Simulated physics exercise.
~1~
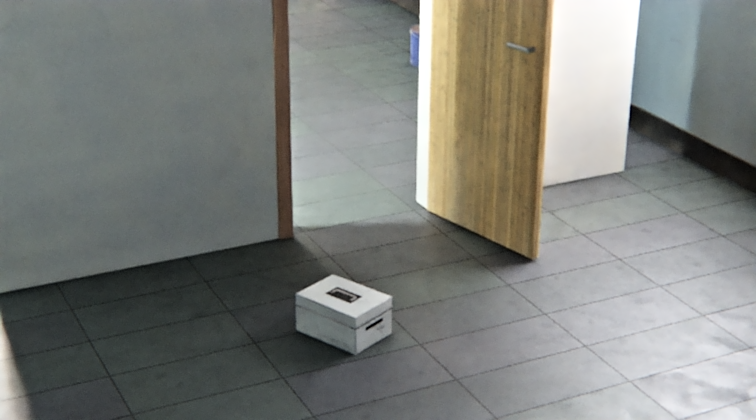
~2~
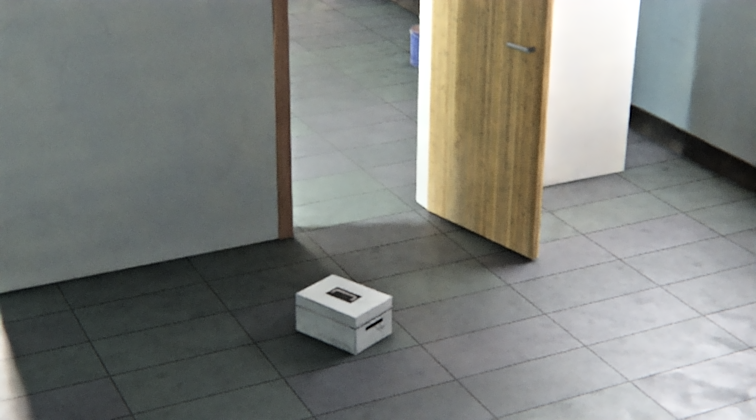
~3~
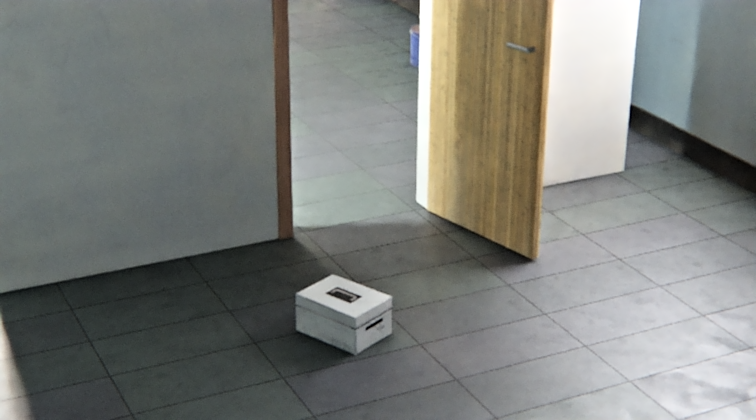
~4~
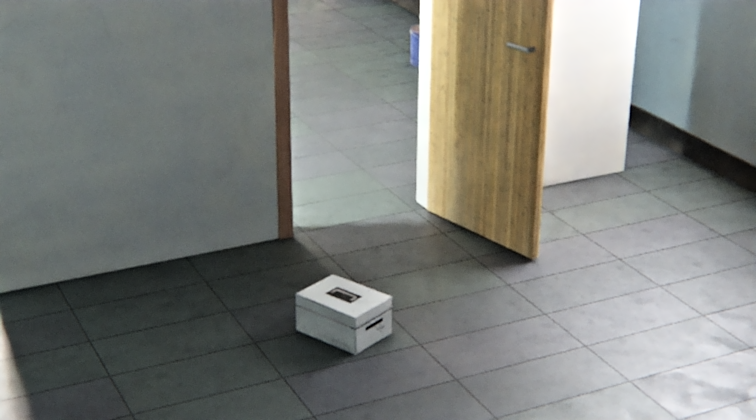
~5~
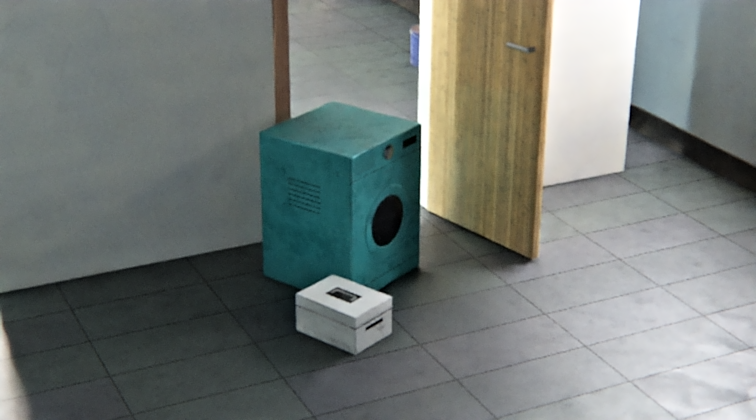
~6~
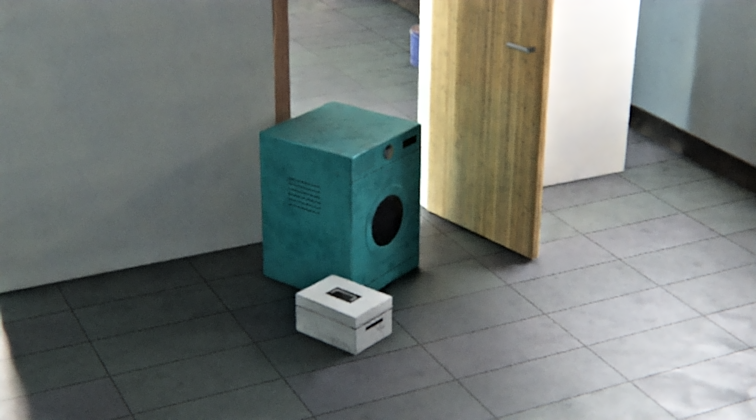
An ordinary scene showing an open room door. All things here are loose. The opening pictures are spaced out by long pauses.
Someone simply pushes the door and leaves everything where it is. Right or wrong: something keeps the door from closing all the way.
Right.
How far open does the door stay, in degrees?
Roughly 60°.
Then, 0.50 s after the last picture, door at 89°.
Then, 0.80 s after the last picture, door at 70°.
At rest, door at 59°; both in place. Seen from the same camera at the end, turquoise appliance near (341, 201).
